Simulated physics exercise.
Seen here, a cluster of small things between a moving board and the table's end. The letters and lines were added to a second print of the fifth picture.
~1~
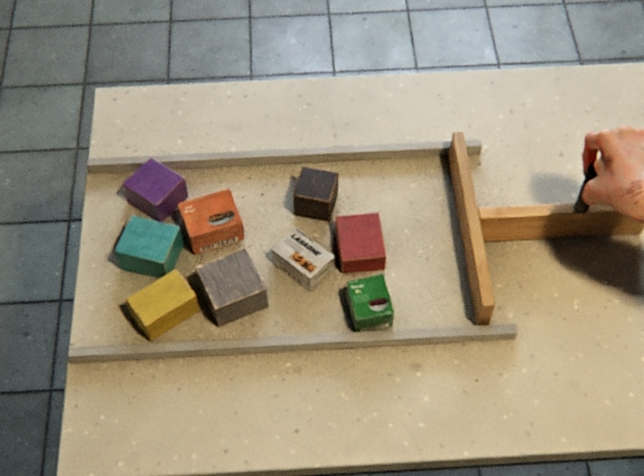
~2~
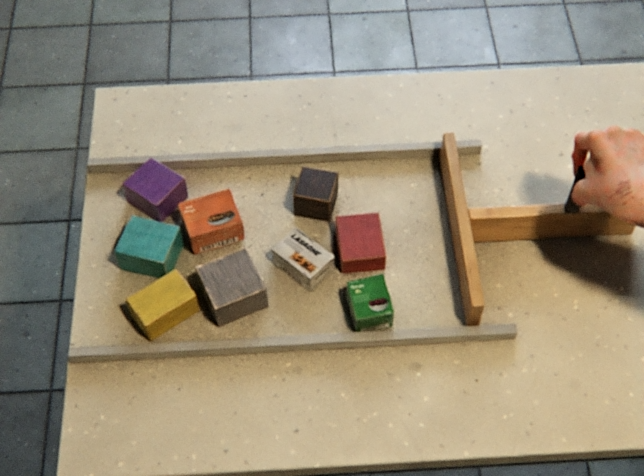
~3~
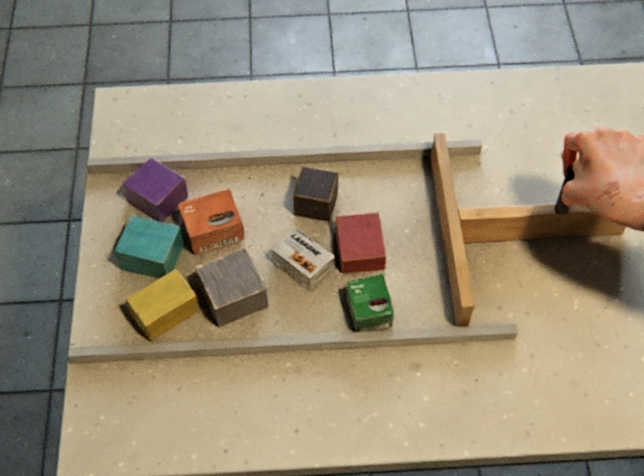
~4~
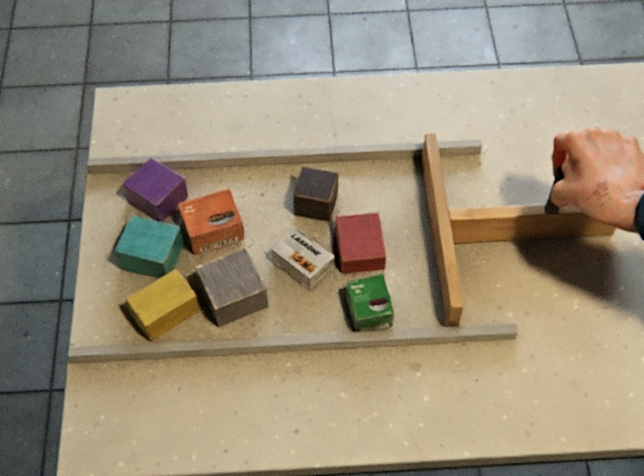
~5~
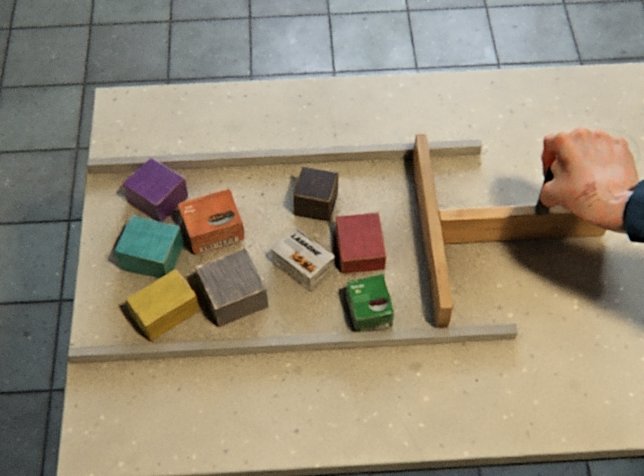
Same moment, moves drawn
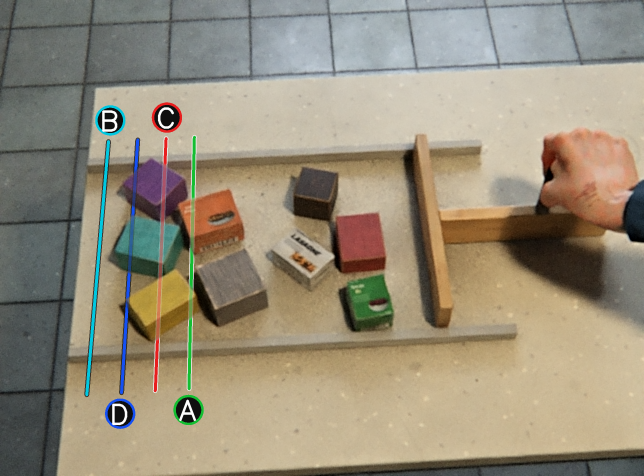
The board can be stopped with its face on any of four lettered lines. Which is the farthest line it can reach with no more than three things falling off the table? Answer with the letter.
No farther than C.
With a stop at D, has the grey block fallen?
Yes.
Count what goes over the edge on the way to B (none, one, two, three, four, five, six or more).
Six or more.
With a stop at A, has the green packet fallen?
No.
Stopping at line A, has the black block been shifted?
By then, yes.
On the marked copy, A at (192, 252); B at (99, 257); C at (161, 254); D at (130, 255).
Following C. Soon after the start, board (335, 220); grey block (226, 288); green packet (314, 306).
Later, board (237, 225); yellow block (72, 323); turquoise block (112, 253).
In the end, board (161, 229); turquoise block over the edge; yellow block over the edge; two fallen.
As for the rest, A is within the limit but short; B drops seven; D drops six.
